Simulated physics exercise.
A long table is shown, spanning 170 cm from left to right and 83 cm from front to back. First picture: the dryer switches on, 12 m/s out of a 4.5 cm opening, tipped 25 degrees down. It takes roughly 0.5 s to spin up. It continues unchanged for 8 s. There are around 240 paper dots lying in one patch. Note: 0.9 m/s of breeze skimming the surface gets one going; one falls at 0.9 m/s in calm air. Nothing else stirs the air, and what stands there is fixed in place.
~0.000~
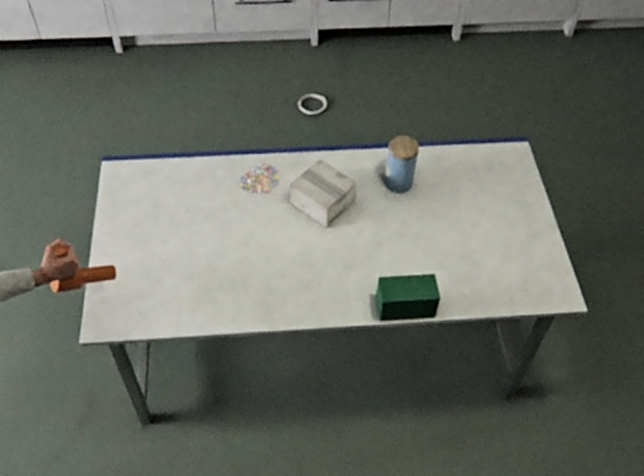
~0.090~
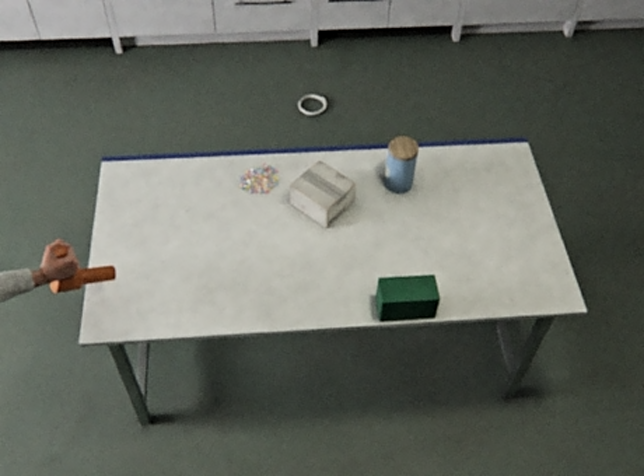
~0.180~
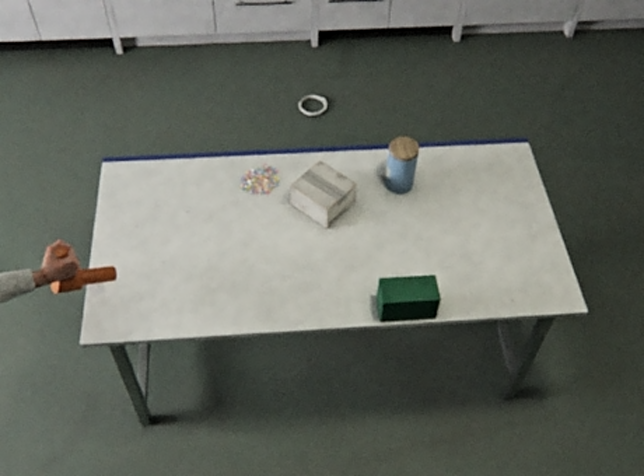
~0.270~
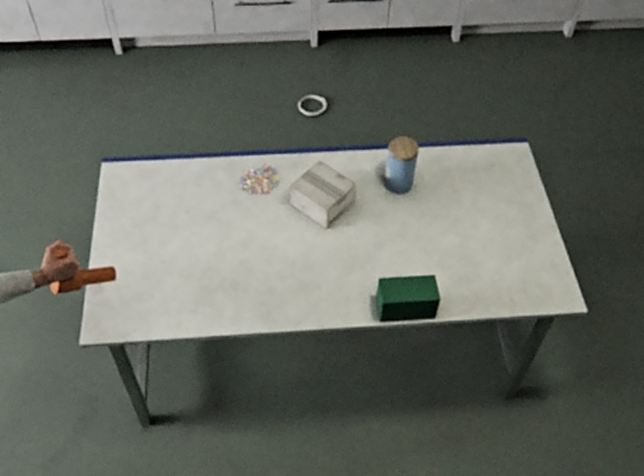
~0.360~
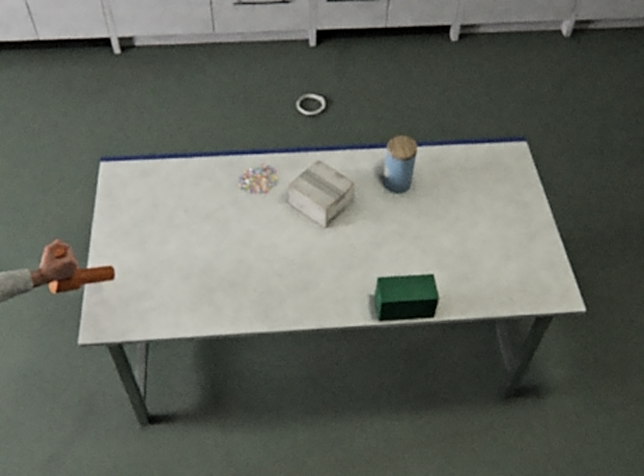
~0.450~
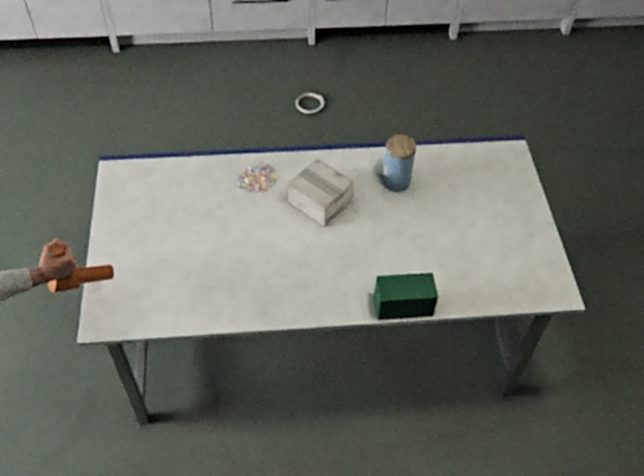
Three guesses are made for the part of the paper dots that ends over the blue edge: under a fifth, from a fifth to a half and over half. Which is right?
Over the blue edge: Upwards of half.
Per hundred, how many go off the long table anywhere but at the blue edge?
Roughly 0 per cent.
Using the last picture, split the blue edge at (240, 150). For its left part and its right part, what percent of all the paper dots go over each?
About 0 per cent left, about 100 per cent right.
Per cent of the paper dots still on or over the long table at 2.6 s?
Estimate: Near 0 percent.
After 1.6 s the count stands so, 100 % are over the blue edge.
After 2.6 s the count stands so, 100 % are over the blue edge.
After 4.4 s the count stands so, 100 % are over the blue edge.
After 8.0 s, at the end, 100 % are over the blue edge.
